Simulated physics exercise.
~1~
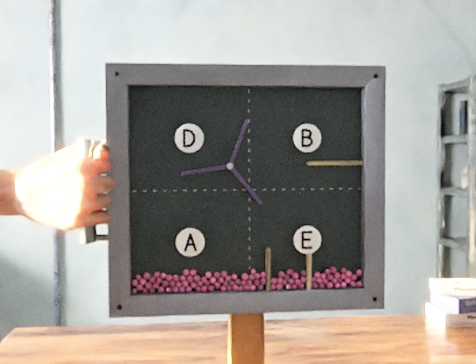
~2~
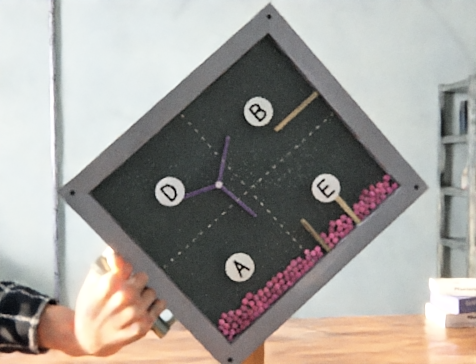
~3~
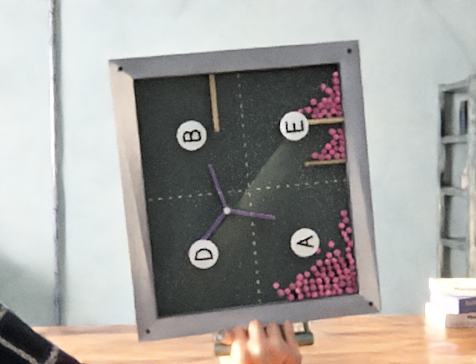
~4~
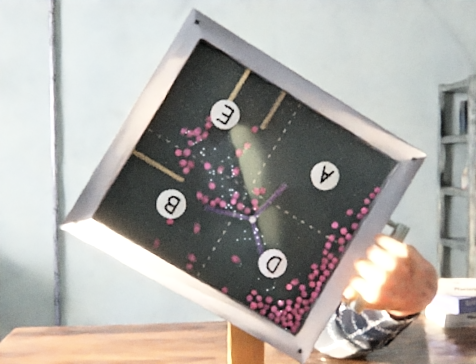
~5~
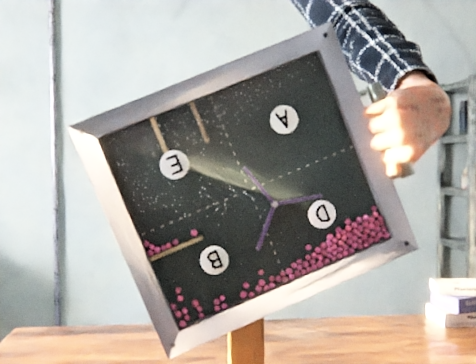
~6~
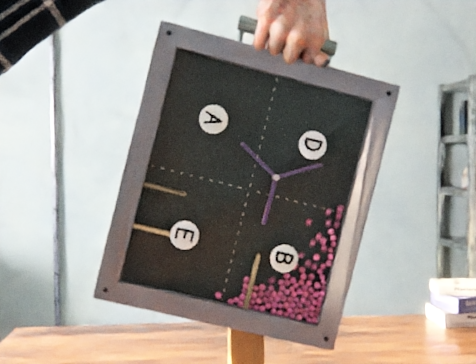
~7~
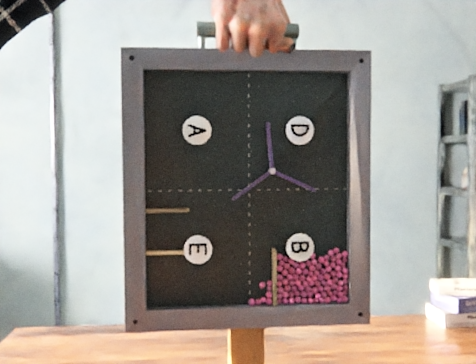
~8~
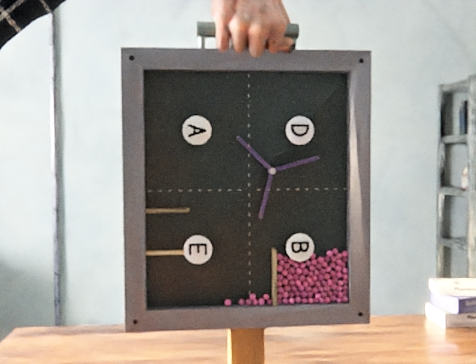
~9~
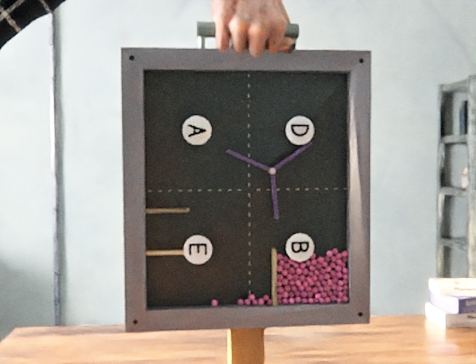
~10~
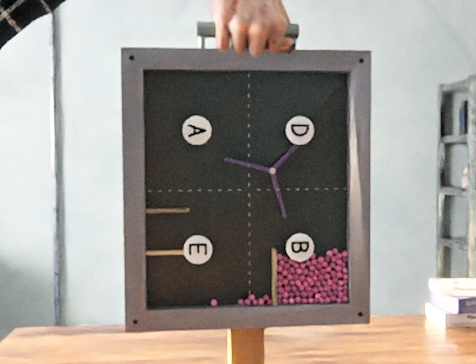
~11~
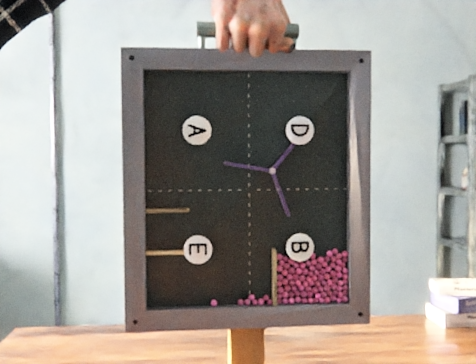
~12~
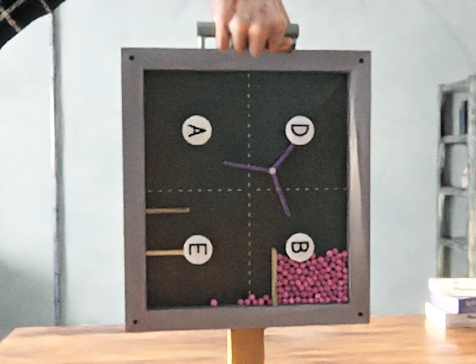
On a wooden counter, a hand turning a framed case anticlockwise, pink beads tumbling past a purple spinner and settling mostly beside B.
